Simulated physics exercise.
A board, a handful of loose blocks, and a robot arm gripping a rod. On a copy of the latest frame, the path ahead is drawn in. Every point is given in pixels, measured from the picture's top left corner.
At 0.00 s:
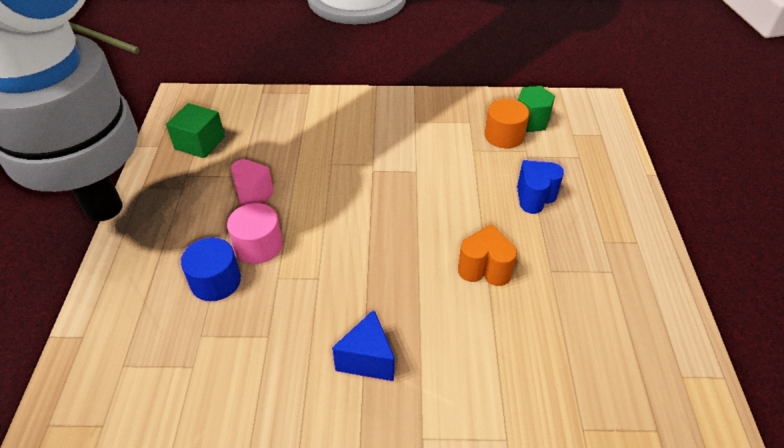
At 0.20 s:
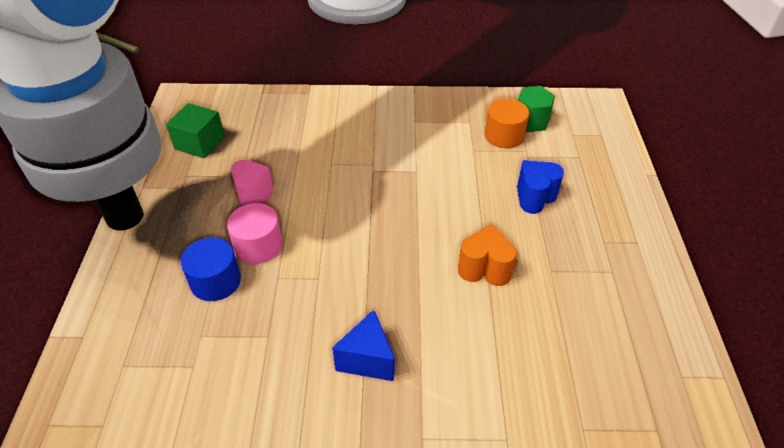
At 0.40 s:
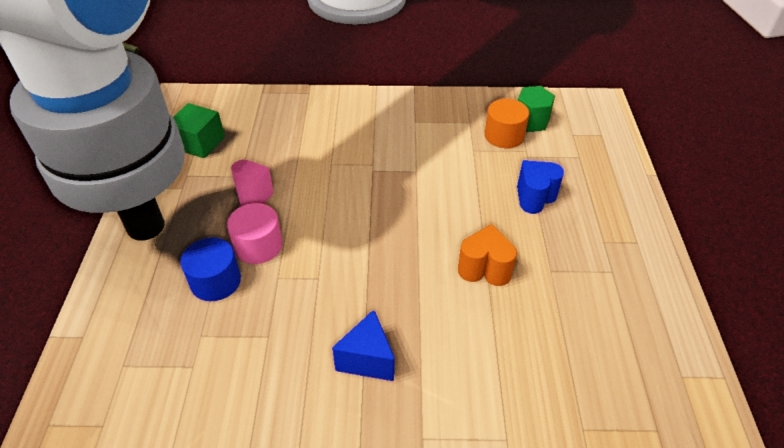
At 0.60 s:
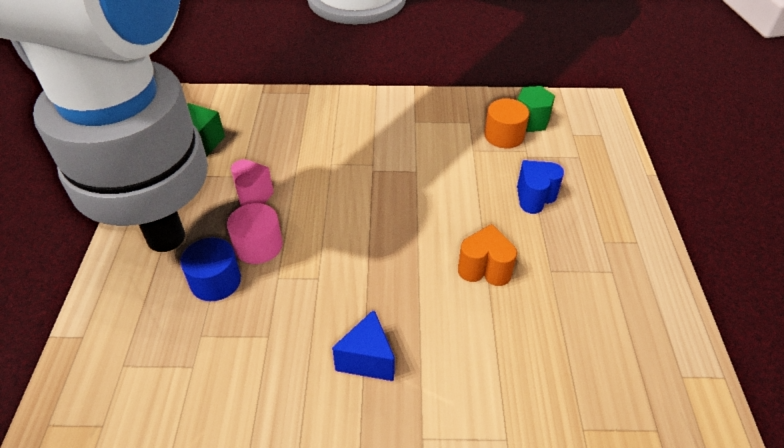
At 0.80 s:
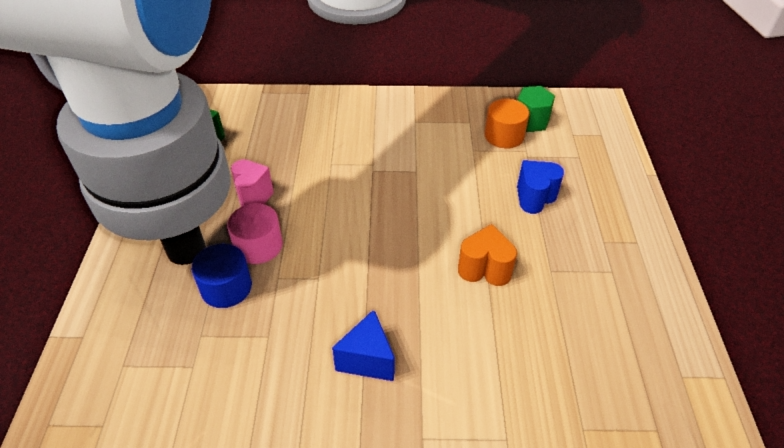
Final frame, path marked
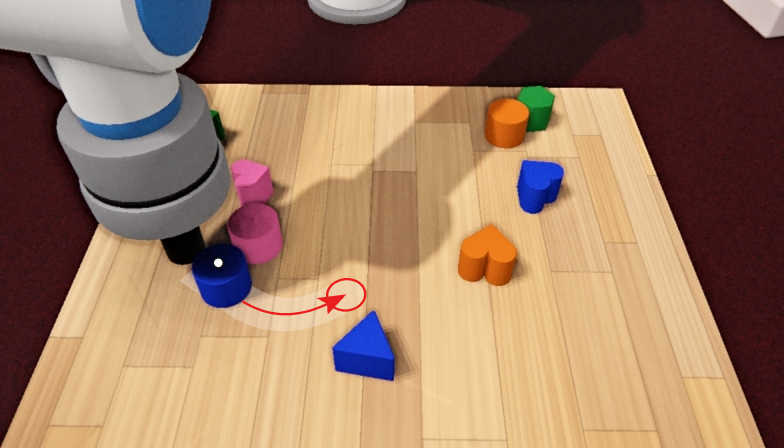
A grey and white robot arm with a short black rod stands over the left side of a pale wooden board, seen from above at a fixed angle. Blue and pink cylinders sit near it with a green cube behind, a blue triangle at the front, and orange, blue and green blocks at right. The arm glides right and slightly forward, covering most of the cube, then nudges the blue cylinder slightly rightward.
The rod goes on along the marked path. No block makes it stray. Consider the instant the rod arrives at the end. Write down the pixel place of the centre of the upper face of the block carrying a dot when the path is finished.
About (352, 312).
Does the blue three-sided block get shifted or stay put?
At the moment the path ends, the blue three-sided block no longer stands where it did.
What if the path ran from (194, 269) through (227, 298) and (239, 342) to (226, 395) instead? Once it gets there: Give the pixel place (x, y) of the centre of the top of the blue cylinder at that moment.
Around pixel (282, 307).
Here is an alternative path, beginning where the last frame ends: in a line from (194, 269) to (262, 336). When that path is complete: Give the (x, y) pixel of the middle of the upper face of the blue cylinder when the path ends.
The top centre is at (305, 307).
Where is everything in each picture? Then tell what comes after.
The first frame shows lower end of the rod (104, 209), tops of blocks, blue cylinder (207, 256), pink cylinder (252, 220), blue three-sided block (367, 338).
The second frame shows rod (125, 218), blocks as before.
The third frame shows rod (146, 227), blocks as before.
The fourth frame shows rod (166, 238), blocks as before.
The fifth frame shows rod (187, 251), blue cylinder (218, 263), pink cylinder (252, 220), blue three-sided block (367, 338).
The drawn path runs from (194, 269) over (235, 297) and (289, 314) to (346, 294); the dot is on the blue cylinder.
On the path given first. One third of the way, rod (231, 280); blue cylinder (268, 291).
Two thirds of the way, rod (286, 297); blue cylinder (324, 312).
At the end, rod (345, 277); blue cylinder (352, 312); pink cylinder not moved; blue three-sided block (377, 349).
